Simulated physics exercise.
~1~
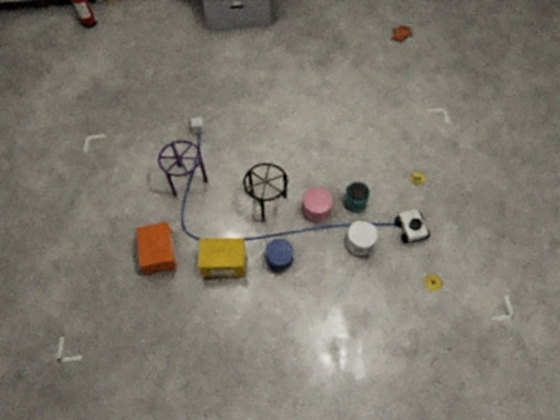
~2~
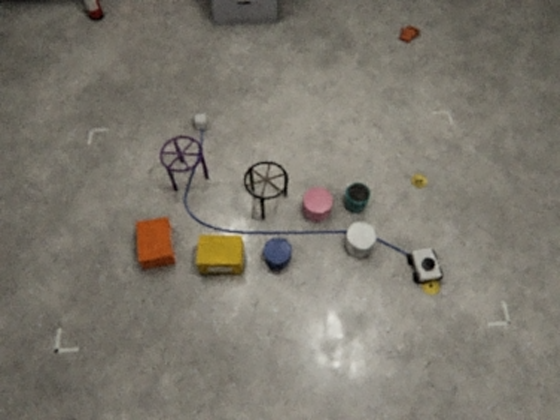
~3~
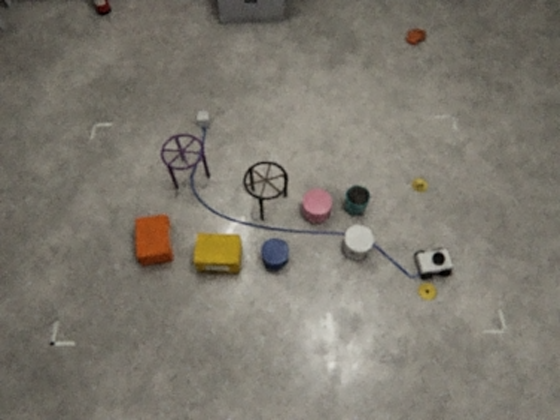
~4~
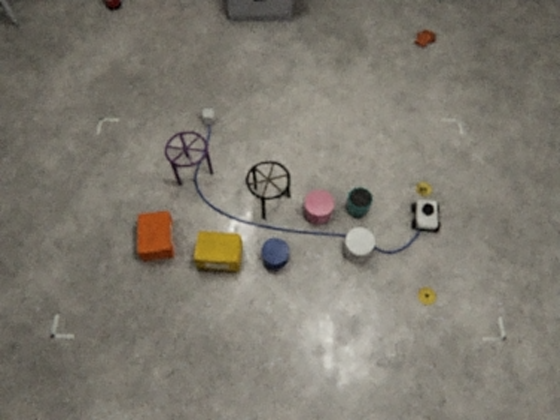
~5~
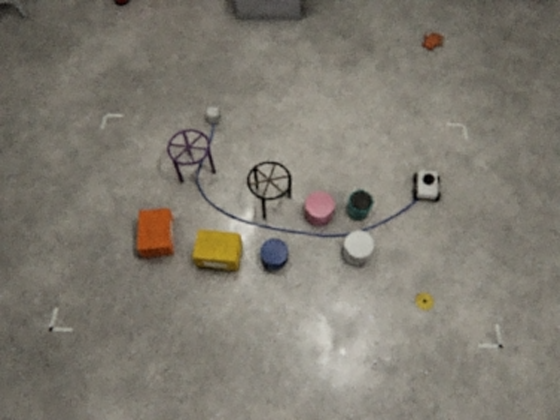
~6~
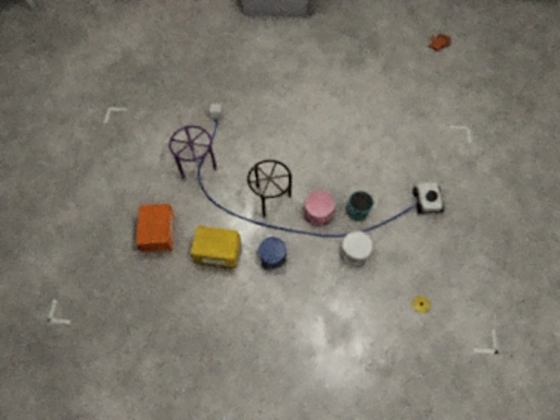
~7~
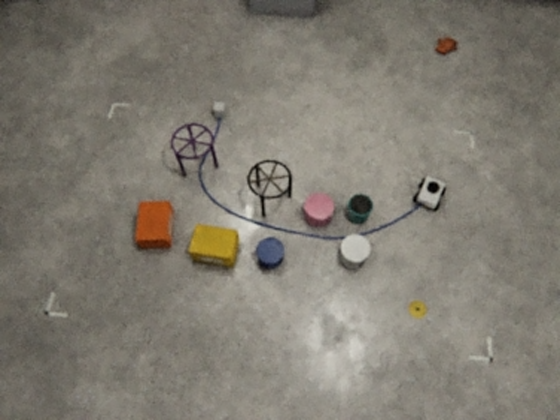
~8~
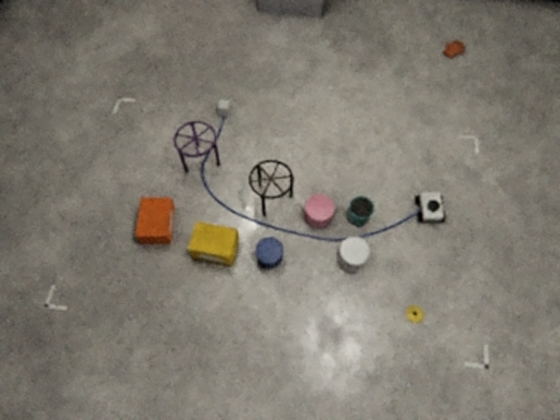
On a grey concrete floor dotted with tubs, cartons and stools, a small white cart trailing a blue lead rolled down to a yellow mark, turned up past another, then settled at the right, its lead curving between the things, still attached.
